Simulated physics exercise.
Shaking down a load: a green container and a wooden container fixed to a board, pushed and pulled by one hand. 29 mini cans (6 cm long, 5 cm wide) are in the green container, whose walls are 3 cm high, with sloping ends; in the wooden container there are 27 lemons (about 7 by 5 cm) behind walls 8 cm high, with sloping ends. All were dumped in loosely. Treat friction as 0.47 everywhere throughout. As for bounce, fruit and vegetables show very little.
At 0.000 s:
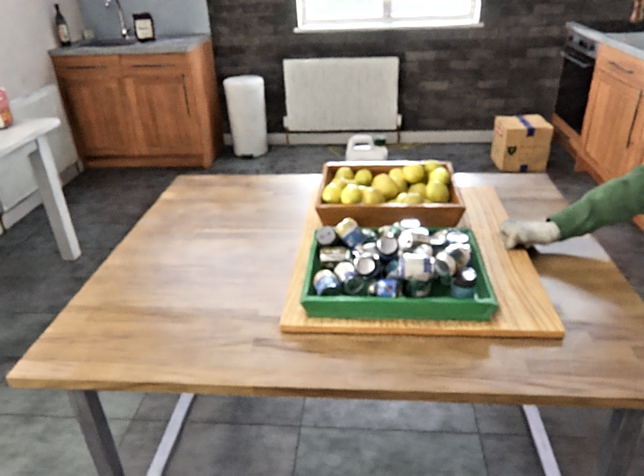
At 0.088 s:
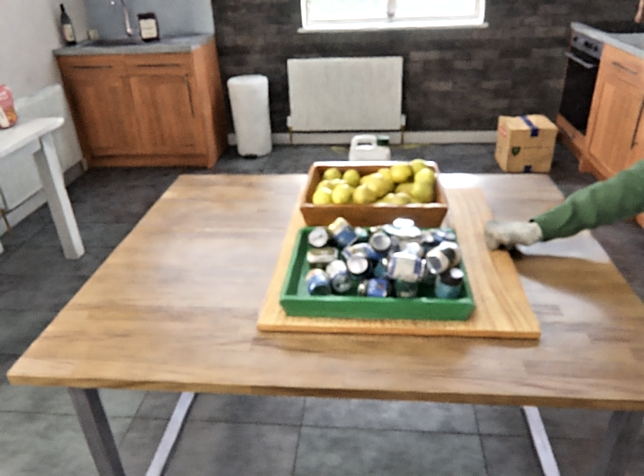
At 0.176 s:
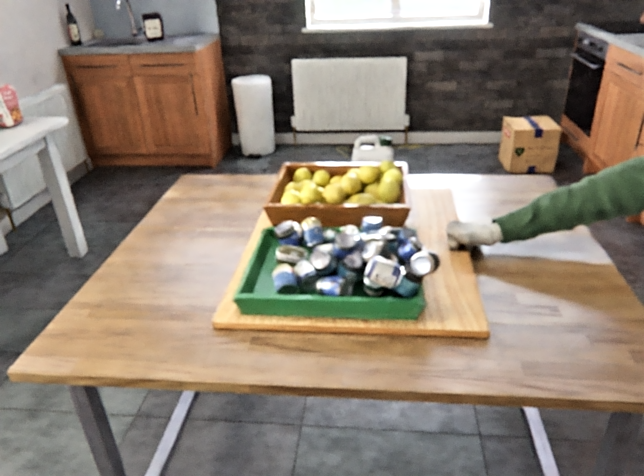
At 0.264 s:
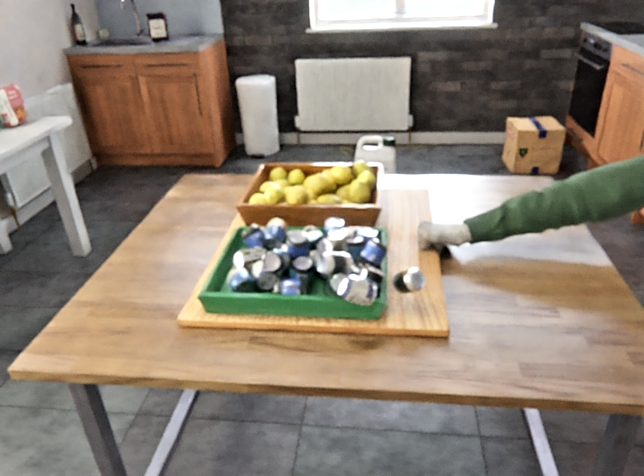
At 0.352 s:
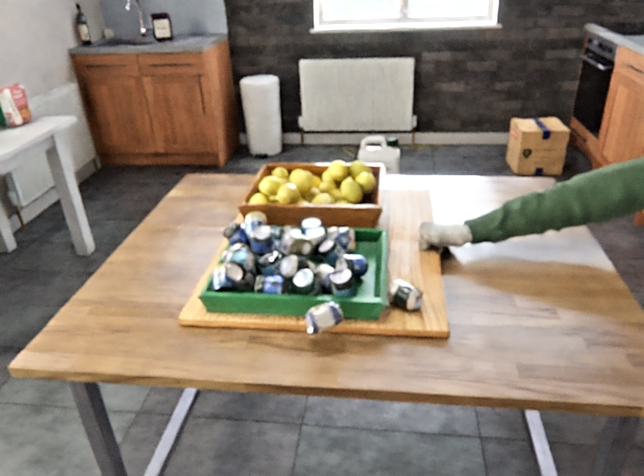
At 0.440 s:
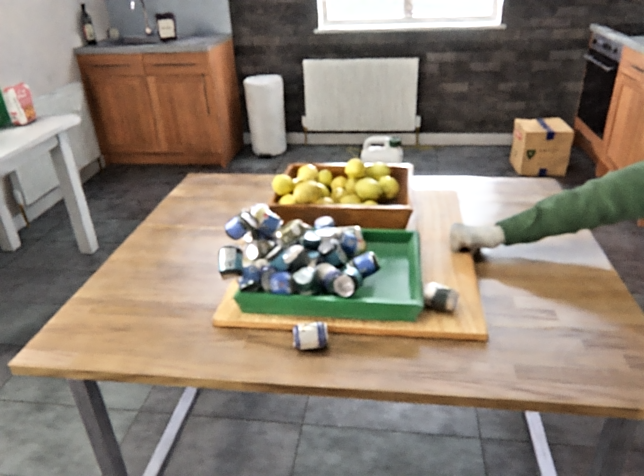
A gloved hand slides a board of cans and fruit left, then right, scattering some cans.
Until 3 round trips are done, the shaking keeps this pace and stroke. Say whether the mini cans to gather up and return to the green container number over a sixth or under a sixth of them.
Over a sixth.
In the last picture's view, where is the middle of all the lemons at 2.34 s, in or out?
(395, 200).
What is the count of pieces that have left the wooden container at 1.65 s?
For the wooden container, some 0.
After 0.74 s, green container 21 in, 8 out and wooden container 27 in, 0 out.
After 1.12 s, green container 17 in, 12 out and wooden container 27 in, 0 out.
After 1.65 s, green container 15 in, 14 out and wooden container 27 in, 0 out.
When it is over (at 2.34 s), green container 13 in, 16 out and wooden container 27 in, 0 out. Asked share, 16 of 29, 55 per cent.
